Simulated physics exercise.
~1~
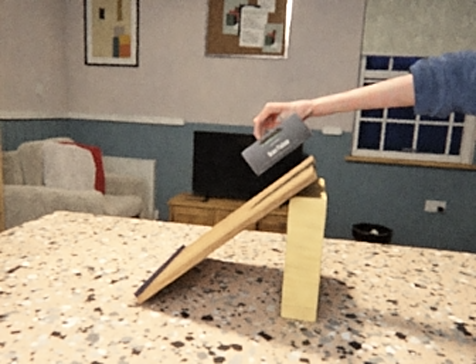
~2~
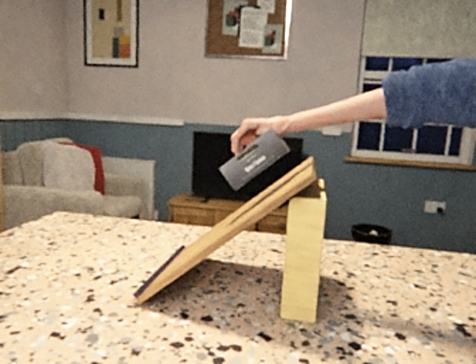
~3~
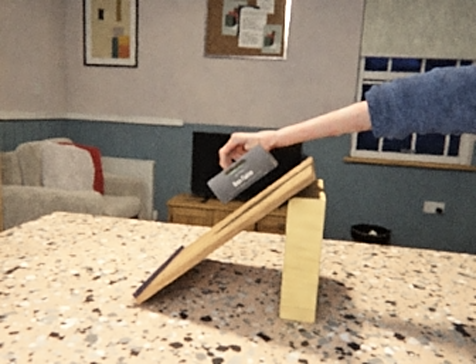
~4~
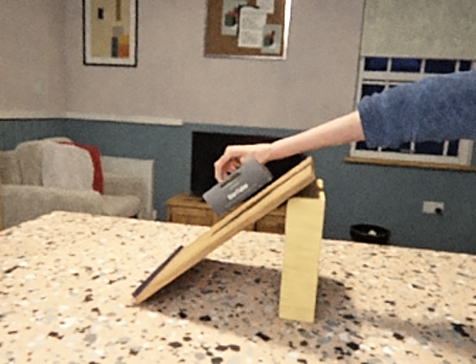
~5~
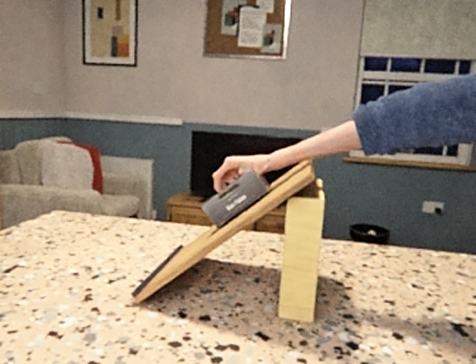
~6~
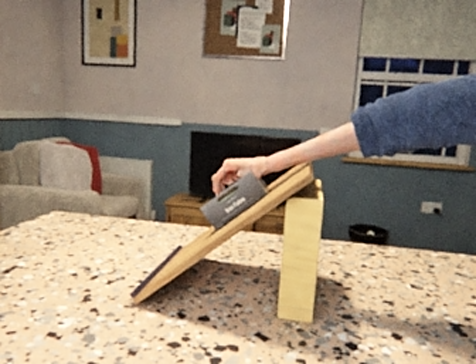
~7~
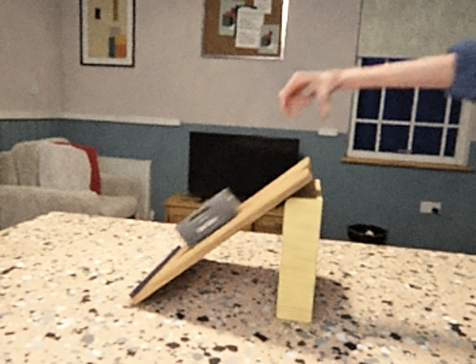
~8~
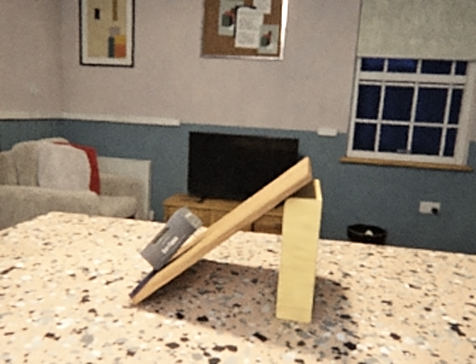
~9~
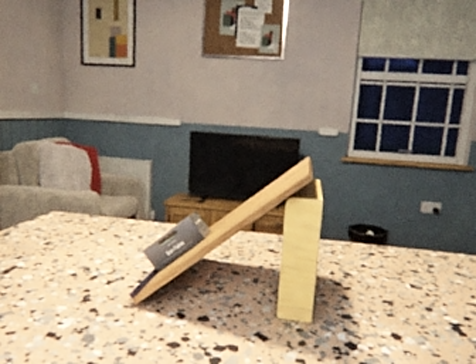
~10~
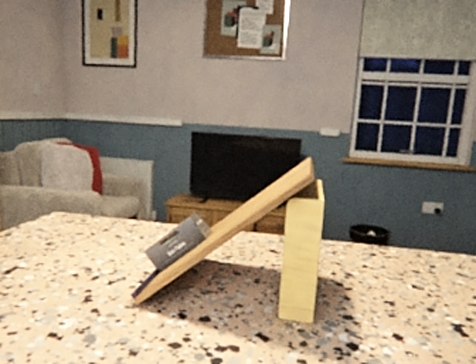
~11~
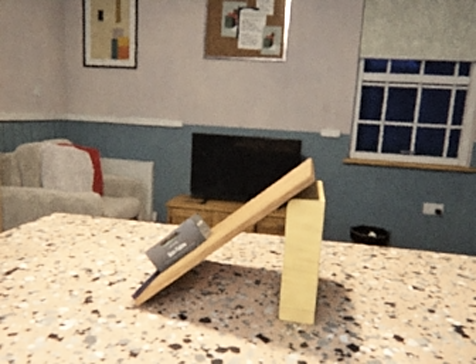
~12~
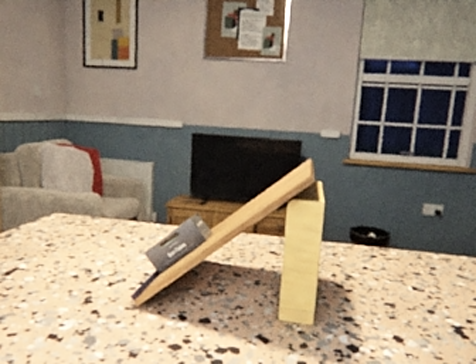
Grey carton sliding down a sloping wooden board after a hand lowers and releases it, then stopping near the dark lower end.
